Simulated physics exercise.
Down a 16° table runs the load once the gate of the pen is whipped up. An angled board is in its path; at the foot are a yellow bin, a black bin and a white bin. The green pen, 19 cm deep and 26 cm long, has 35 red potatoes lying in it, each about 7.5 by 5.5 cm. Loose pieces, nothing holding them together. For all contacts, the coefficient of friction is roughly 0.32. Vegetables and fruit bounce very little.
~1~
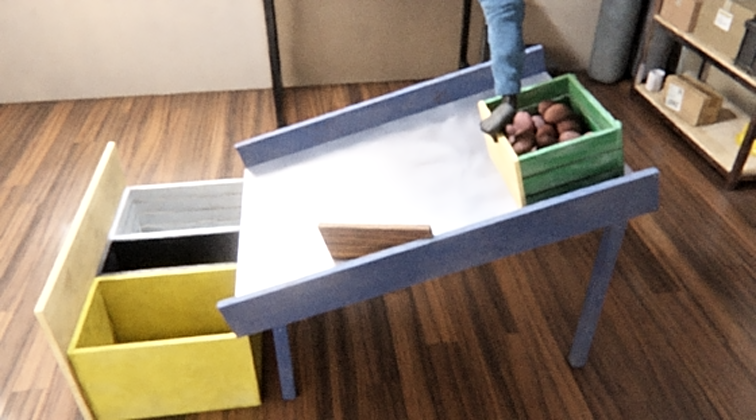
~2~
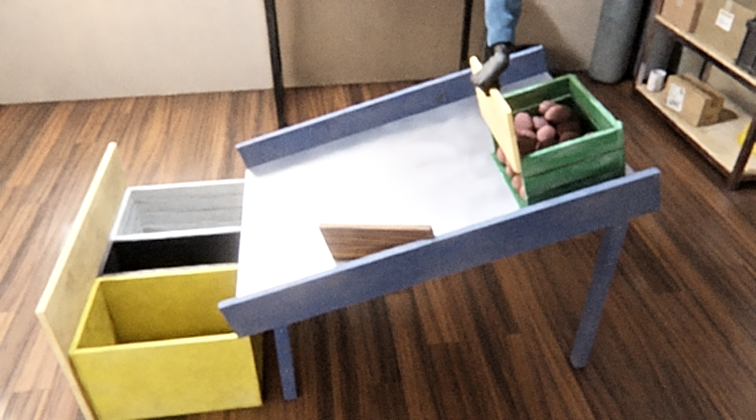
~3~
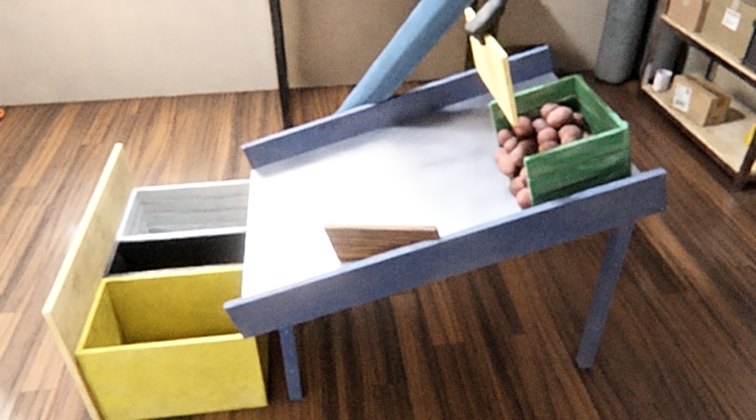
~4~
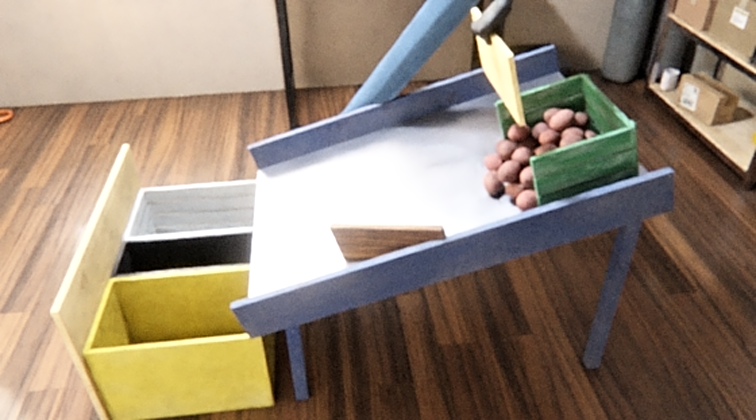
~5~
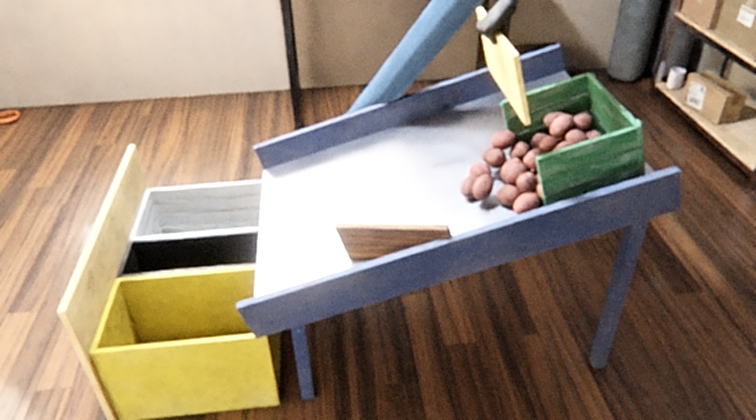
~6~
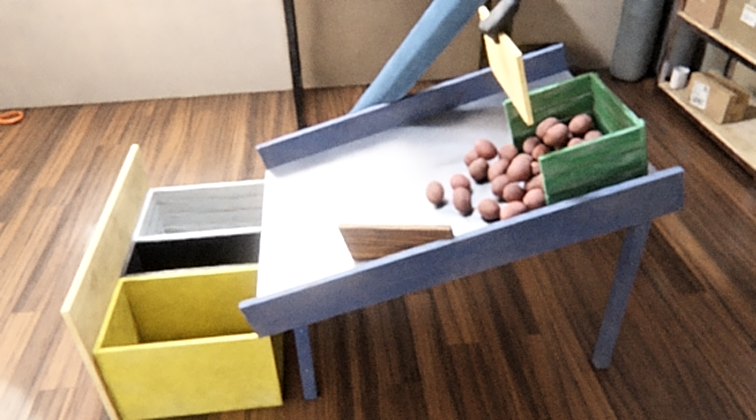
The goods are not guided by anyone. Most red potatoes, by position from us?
Centre.
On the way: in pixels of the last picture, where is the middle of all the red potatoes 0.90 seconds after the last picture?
The middle of the load sits near (350, 216).
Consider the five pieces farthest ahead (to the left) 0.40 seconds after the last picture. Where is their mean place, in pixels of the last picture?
They're centred near (345, 214).
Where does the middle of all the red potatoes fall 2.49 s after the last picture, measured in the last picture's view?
The middle lies close to (189, 316).
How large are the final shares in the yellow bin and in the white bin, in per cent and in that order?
The shares come out near 30 and 10 in a hundred.
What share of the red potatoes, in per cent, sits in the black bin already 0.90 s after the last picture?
Roughly 5 percent.
Then, 0.40 s after the last picture, 9 still in the green pen and 26 on the slope.
Then, 0.90 s after the last picture, 2 in the yellow bin, 2 in the black bin, 1 in the white bin, 26 on the slope and 4 in the air.
Then, 1.59 s after the last picture, 8 in the yellow bin, 15 in the black bin, 3 in the white bin, 6 on the slope and 3 in the air.
Final count (2.49 s after the last picture), 11 in the yellow bin, 20 in the black bin and 4 in the white bin.
